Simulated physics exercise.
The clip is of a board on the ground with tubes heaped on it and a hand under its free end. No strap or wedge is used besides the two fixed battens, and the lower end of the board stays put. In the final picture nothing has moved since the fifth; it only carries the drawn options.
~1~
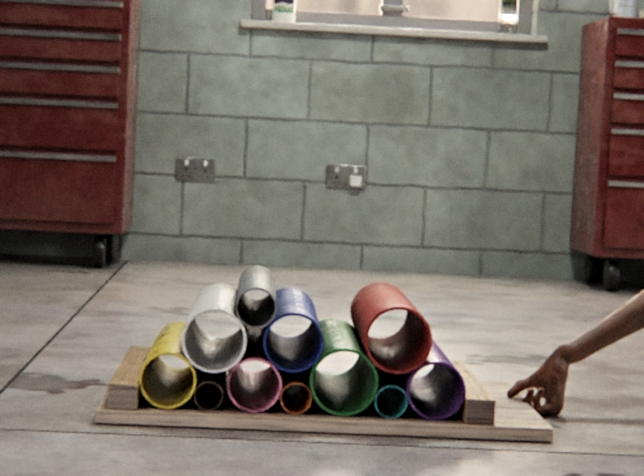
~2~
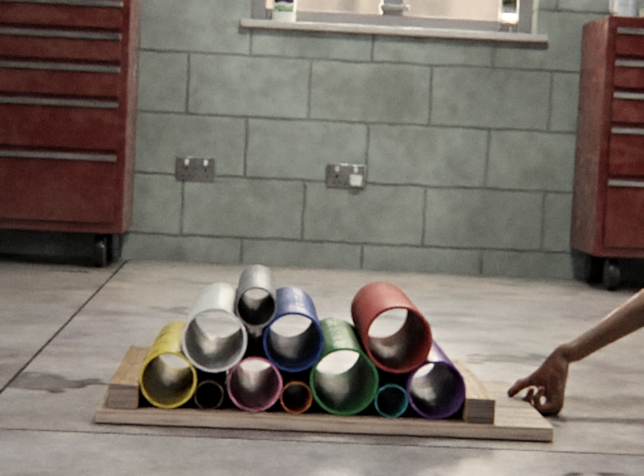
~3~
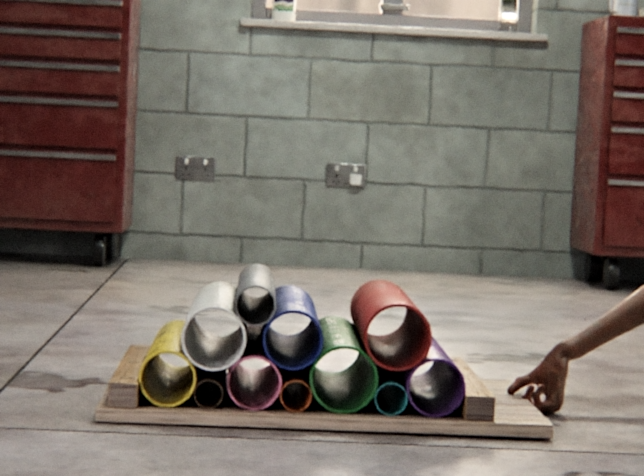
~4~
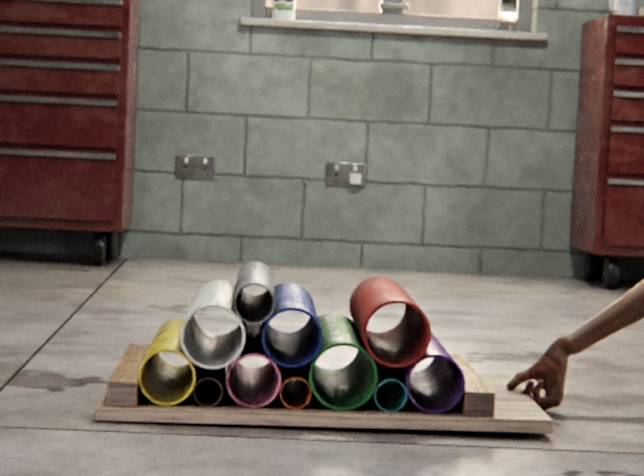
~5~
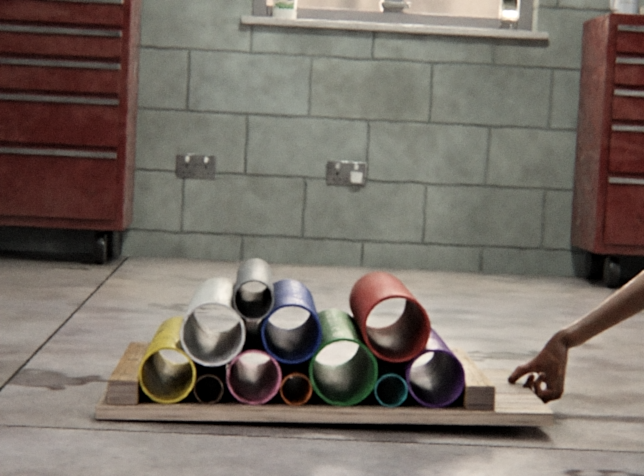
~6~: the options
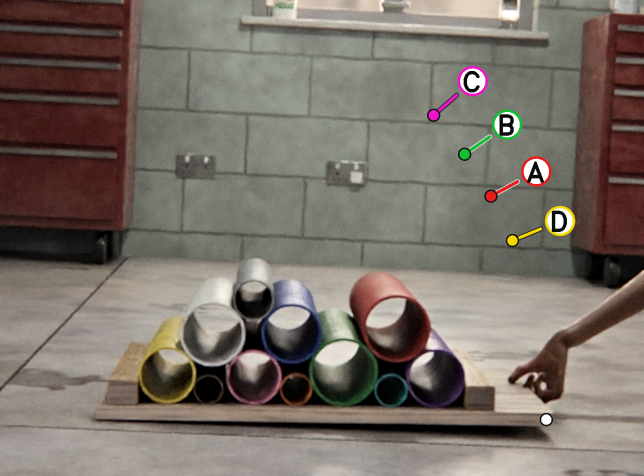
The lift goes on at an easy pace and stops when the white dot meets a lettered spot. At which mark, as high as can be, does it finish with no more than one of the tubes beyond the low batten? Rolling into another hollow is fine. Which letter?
Up to B.
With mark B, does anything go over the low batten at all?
No, at B.
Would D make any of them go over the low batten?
No, at D.
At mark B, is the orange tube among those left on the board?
The orange tube: Yes.
On the marked copy, A at (491, 196); B at (465, 154); C at (434, 115); D at (513, 241); the white dot at (546, 420).
With B. Early on, board at 20°.
Further on, board at 37°.
At the end, board at 38°, none over the low batten.
As for the rest, A none over the low batten; C three over the low batten (white, blue, grey); D none over the low batten.
